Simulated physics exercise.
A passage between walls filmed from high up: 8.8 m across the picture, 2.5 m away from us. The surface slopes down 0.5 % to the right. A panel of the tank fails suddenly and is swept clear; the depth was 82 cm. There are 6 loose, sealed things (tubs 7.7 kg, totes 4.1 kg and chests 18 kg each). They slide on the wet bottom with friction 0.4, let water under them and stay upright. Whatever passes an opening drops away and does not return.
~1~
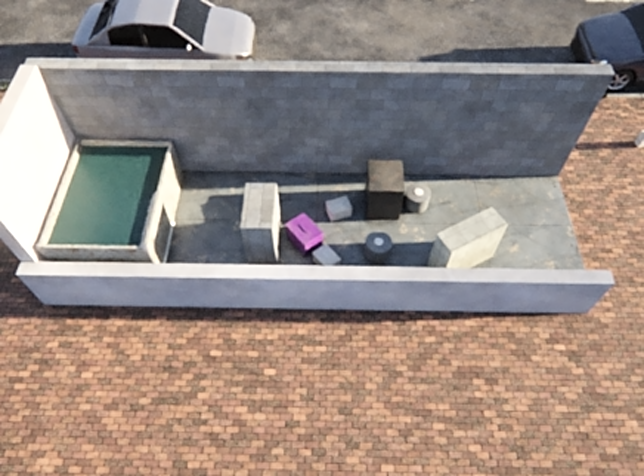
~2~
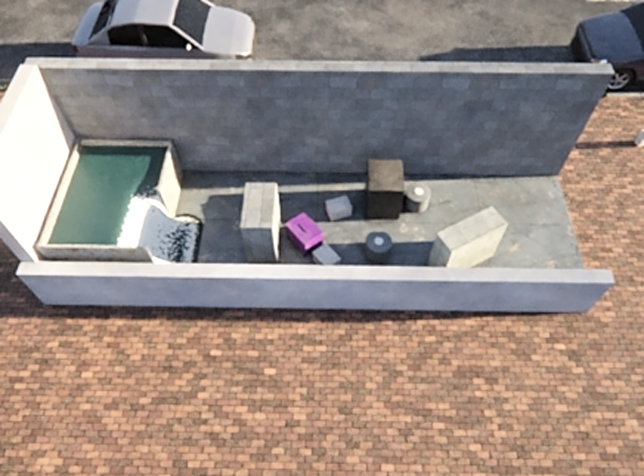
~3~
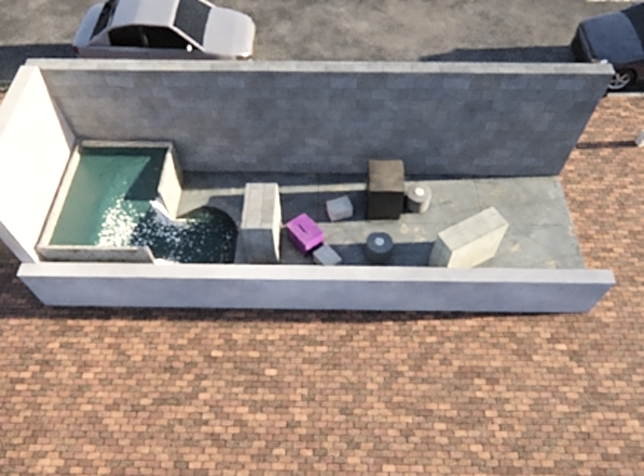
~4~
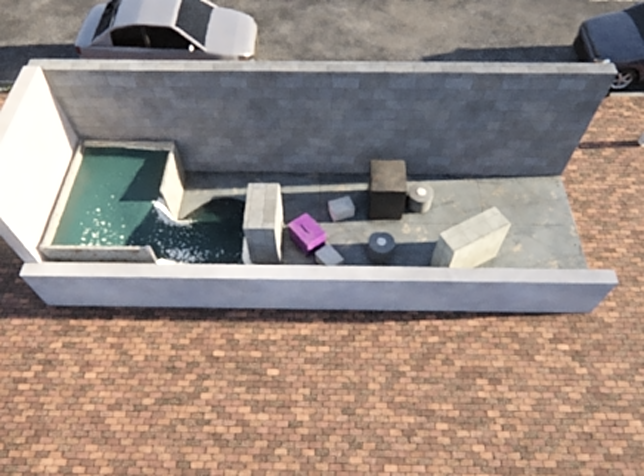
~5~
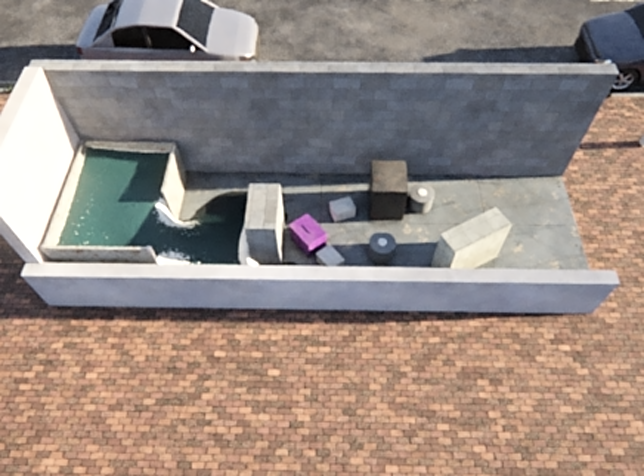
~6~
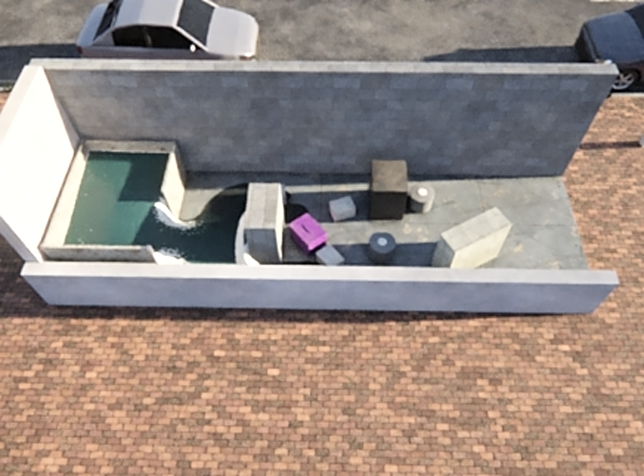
To begin with, a tank of green water stands at the left end of a walled passage, with blocks and a purple chest on the dry floor. Water then bursts through the tank's opened side, foams rightward across the floor, and reaches and curls around the nearest pale block.
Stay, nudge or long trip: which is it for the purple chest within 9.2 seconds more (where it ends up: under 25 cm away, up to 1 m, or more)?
Purple chest is nudged along.
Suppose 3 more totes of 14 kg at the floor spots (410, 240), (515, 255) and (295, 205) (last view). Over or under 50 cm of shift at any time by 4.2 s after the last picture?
In that order: Over, short of it, less.
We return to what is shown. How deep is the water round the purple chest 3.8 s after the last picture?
Roughly 6 cm.
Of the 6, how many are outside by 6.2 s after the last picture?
I count 2.
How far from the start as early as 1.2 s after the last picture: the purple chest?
Roughly 30 cm by then.
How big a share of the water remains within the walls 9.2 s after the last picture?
Some 62 per cent remains.
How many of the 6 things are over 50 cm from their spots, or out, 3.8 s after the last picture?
By then 3.
Then, 1.2 s after the last picture the purple chest is near (316, 214), 0.3 m from its start, aground; 0 of 6 are out; 1 afloat.
Then, 3.8 s after the last picture the purple chest is near (301, 213), 0.4 m from its start, aground; 2 of 6 are out; 3 afloat.
Then, 6.2 s after the last picture the purple chest is near (302, 211), 0.4 m from its start, aground; 2 of 6 are out; 3 afloat.
Then, 9.2 s after the last picture the purple chest is near (307, 197), 0.7 m from its start, aground; 2 of 6 are out; 3 afloat.
